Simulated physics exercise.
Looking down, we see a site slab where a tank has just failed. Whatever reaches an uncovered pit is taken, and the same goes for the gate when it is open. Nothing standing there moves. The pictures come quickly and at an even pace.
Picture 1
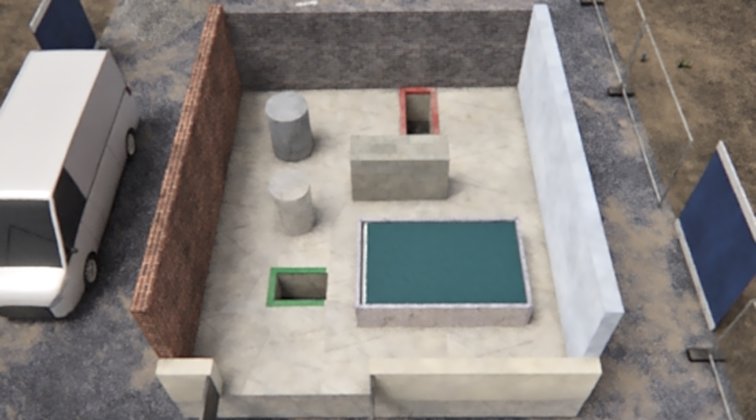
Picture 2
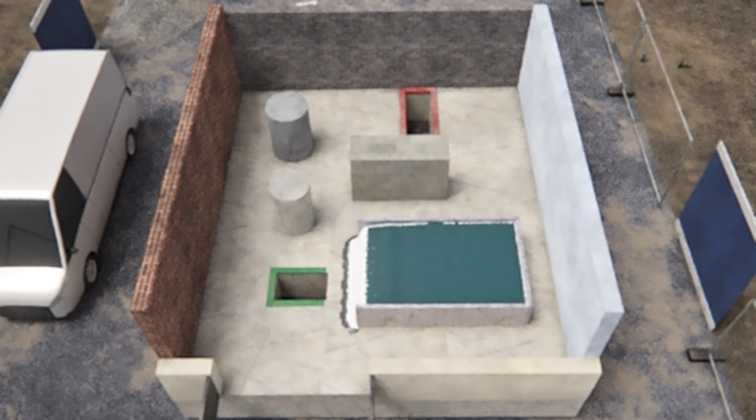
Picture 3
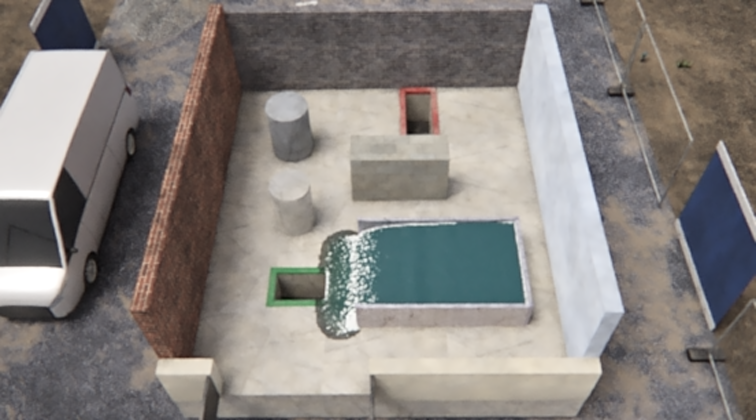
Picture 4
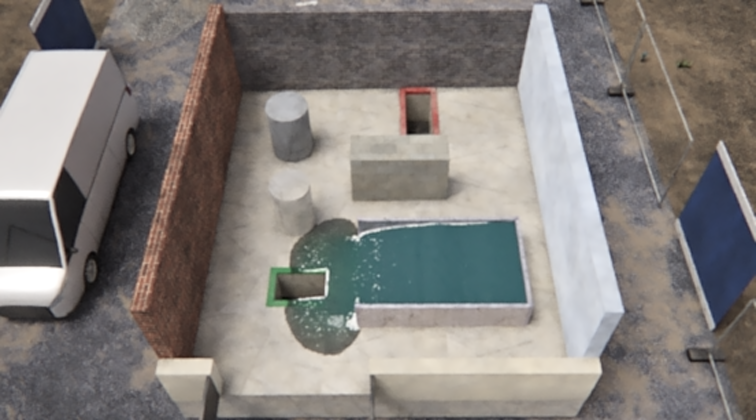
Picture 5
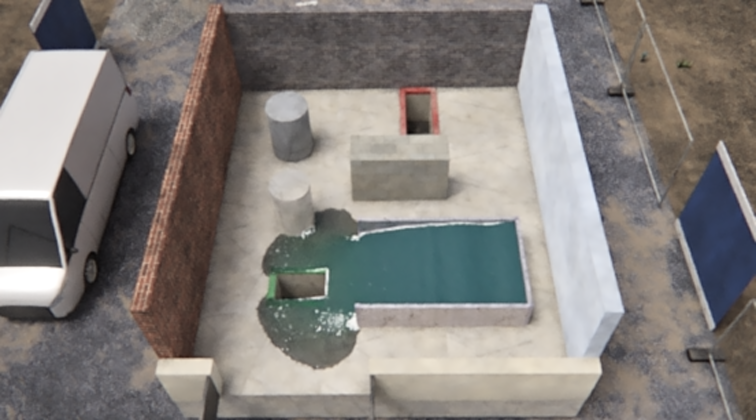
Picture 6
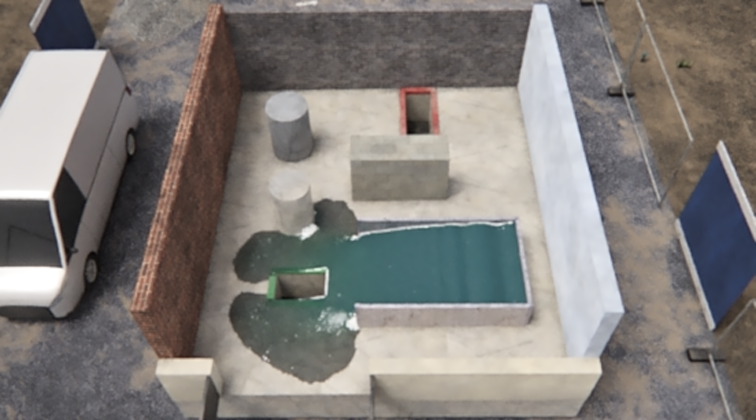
Dark green water pours from the left side of a low rectangular tank on a pale slab, seen from a fixed, high viewpoint. Brick, grey and whitish walls enclose two grey cylinders, a concrete block, a red-edged opening behind it and a green-edged one left of the tank, with a white van outside. Foaming at first, the water spreads leftward around the green-edged opening and reaches the nearer cylinder.
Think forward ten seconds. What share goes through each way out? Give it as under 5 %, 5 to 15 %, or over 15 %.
In the end the gate goes higher than fifteen per cent, the red pit stays lower than five per cent, the green pit goes higher than fifteen per cent.
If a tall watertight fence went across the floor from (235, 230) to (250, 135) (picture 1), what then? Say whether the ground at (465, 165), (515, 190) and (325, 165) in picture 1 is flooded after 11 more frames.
In that order: Dry, dry, flooded.
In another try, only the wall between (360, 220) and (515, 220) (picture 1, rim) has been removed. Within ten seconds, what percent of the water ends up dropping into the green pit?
The green pit gets 10 per cent.
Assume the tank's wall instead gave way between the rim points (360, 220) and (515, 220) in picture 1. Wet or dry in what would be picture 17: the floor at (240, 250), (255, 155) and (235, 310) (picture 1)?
Taking them in order, I'd say not reached, swamped and not reached.
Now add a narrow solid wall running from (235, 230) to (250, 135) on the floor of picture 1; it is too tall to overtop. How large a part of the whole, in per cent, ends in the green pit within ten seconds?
Roughly, in per cent: Green 50.
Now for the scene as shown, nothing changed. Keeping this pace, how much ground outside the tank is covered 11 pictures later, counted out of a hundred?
Estimate: Near 30 %.
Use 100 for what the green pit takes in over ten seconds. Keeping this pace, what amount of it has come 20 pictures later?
About 65 per cent.
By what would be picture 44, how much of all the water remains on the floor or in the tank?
Roughly 46 parts in a hundred.
A moment on, water covers 25 % of the floor; the gate 0 %, the red pit 0 %, the green pit 11 %.
Next, water covers 30 % of the floor; the gate 2 %, the red pit 0 %, the green pit 20 %.
Then, water covers 45 % of the floor; the gate 5 %, the red pit 0 %, the green pit 30 %.
Later, water covers 55 % of the floor; the gate 13 %, the red pit 0 %, the green pit 40 %.
In the end, water covers 60 % of the floor; the gate 19 %, the red pit 0 %, the green pit 46 %.
